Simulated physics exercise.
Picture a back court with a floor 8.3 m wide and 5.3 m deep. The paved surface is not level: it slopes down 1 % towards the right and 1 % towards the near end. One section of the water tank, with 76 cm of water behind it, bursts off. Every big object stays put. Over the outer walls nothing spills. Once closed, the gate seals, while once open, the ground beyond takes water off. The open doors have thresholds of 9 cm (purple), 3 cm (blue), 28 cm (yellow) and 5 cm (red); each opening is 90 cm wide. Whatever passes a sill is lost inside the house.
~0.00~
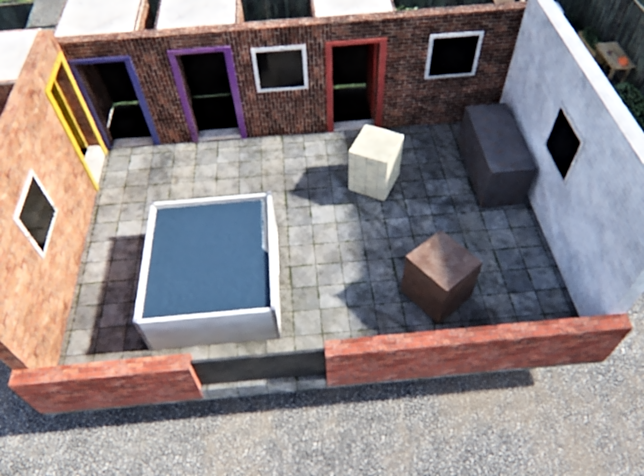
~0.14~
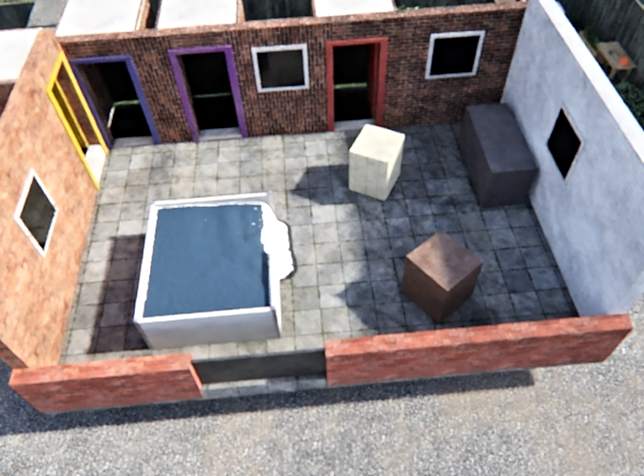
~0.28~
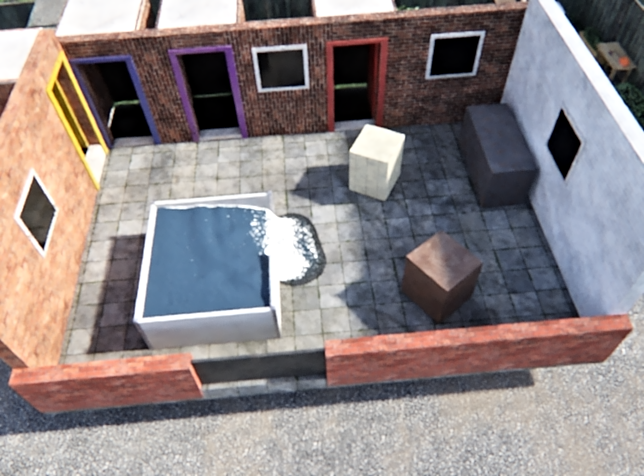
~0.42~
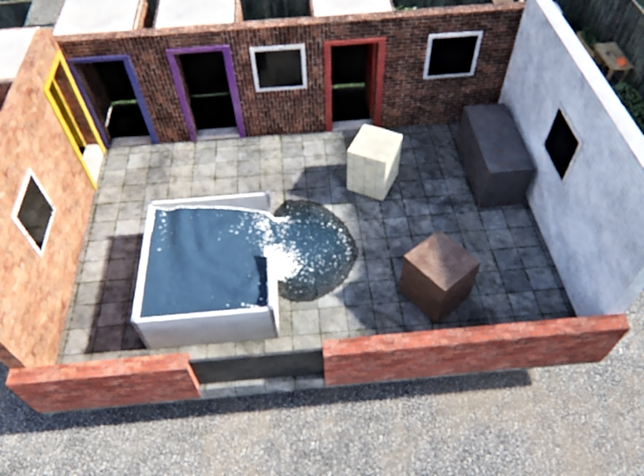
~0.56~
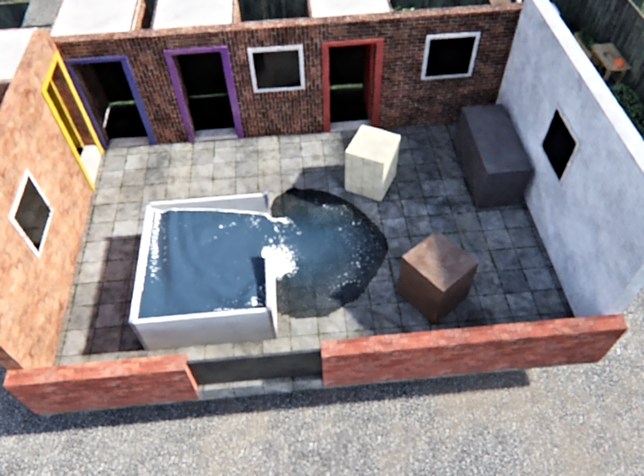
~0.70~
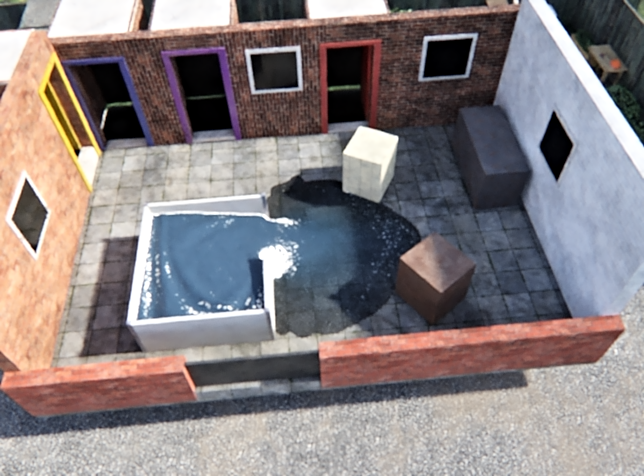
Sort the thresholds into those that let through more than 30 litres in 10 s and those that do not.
Sorted: Purple door does not; blue door does not; yellow door does not; red door lets more through.
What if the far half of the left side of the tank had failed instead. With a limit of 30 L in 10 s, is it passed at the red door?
Against the limit, red does not exceed it.
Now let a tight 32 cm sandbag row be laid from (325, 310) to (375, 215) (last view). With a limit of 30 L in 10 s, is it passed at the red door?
Limit check - red: Fail, exceeded.
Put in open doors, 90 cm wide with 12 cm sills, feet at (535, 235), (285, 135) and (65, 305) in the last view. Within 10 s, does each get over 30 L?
Result in order - more than that, not enough, not enough.
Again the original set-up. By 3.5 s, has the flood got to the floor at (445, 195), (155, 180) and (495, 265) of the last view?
Listed in sequence, the spots are drenched, bone dry and drenched.
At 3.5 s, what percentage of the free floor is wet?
Around 55 per cent.
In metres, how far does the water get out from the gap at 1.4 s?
Roughly 5.0 m.
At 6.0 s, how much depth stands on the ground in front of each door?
Centimetres: Purple 1 / blue 0 / yellow 0 / red 6.
After 1.4 s water covers 35 % of the floor and is deepest (42 cm) near (351, 197); purple door not reached, blue door not reached, yellow door not reached, red door not reached.
After 2.2 s water covers 45 % of the floor and is deepest (46 cm) near (533, 226); purple door not reached, blue door not reached, yellow door not reached, red door 4 cm at the sill, 28 L in.
After 3.5 s water covers 55 % of the floor and is deepest (36 cm) near (578, 331); purple door not reached, blue door not reached, yellow door not reached, red door 6 cm at the sill, 107 L in.
After 6.0 s water covers 60 % of the floor and is deepest (26 cm) near (582, 341); purple door 1 cm at the sill, 0 L in, blue door not reached, yellow door not reached, red door 6 cm at the sill, 167 L in.
After 10.0 s water covers 95 % of the floor and is deepest (17 cm) near (582, 341); purple door 4 cm at the sill, 0 L in, blue door 2 cm at the sill, 0 L in, yellow door 4 cm at the sill, 0 L in, red door 6 cm at the sill, 188 L in.
